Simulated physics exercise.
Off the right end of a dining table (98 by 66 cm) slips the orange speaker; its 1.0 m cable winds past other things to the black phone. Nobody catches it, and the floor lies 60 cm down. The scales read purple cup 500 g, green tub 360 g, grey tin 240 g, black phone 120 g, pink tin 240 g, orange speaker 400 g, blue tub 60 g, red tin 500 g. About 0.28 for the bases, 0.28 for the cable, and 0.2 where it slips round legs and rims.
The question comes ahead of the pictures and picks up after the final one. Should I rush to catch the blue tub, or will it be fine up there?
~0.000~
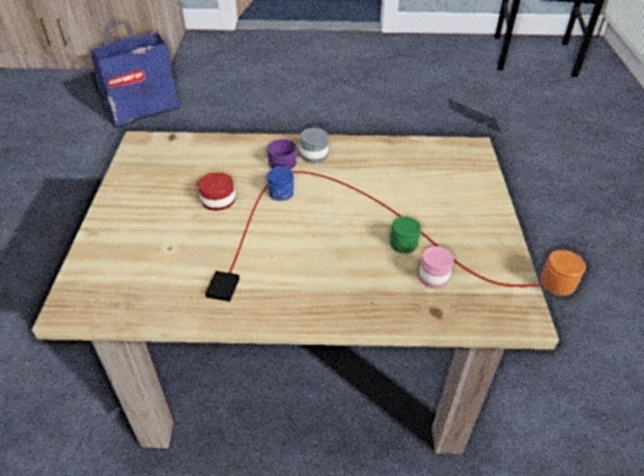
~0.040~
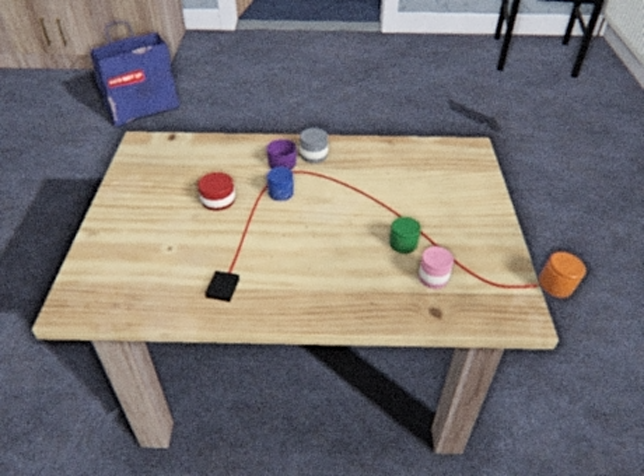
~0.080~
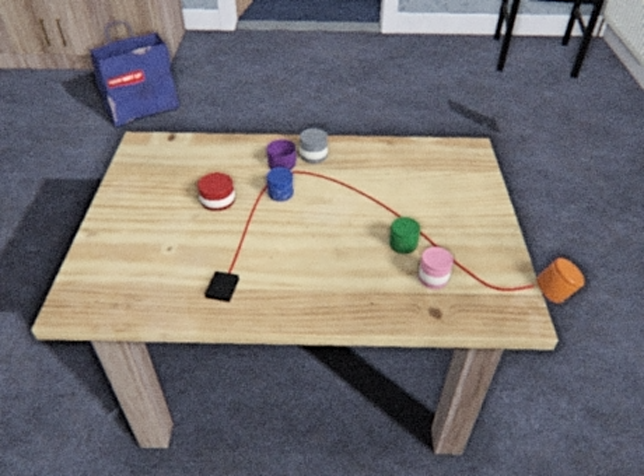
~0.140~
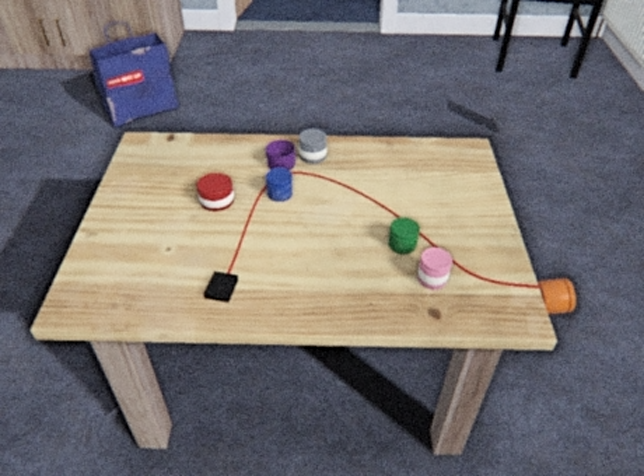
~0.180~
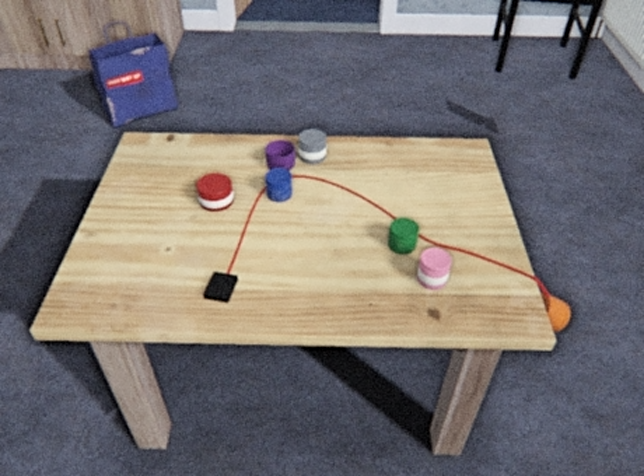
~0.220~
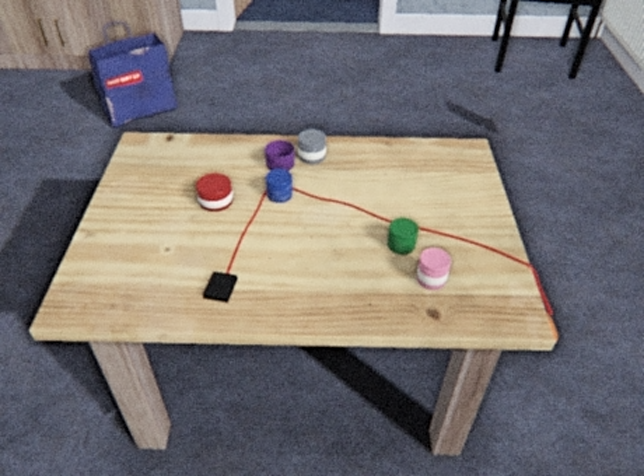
Catch it, it is going over.
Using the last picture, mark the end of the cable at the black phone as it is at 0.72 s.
Near (452, 194).
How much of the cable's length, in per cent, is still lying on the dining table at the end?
Around 0 in a hundred parts of its length.
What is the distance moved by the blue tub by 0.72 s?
By then the blue tub is over the edge.
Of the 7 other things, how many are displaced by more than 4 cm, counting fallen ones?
After counting, the figure is 2.
At 0.5 s, the cable's tail end at (309, 261); blue tub 40 cm off its start, black phone 17 cm off its start, orange speaker over the edge.
At 0.7 s, the cable's tail end at (452, 194); blue tub over the edge, black phone 62 cm off its start, orange speaker over the edge.
At 1.0 s, the cable has left the top; blue tub over the edge, black phone over the edge, orange speaker over the edge.
At 1.2 s, the cable has left the top; blue tub over the edge, black phone over the edge, orange speaker over the edge.
At 2.4 s, the cable has left the top; blue tub over the edge, black phone over the edge, orange speaker over the edge, green tub 2 cm off its start at (409, 233).
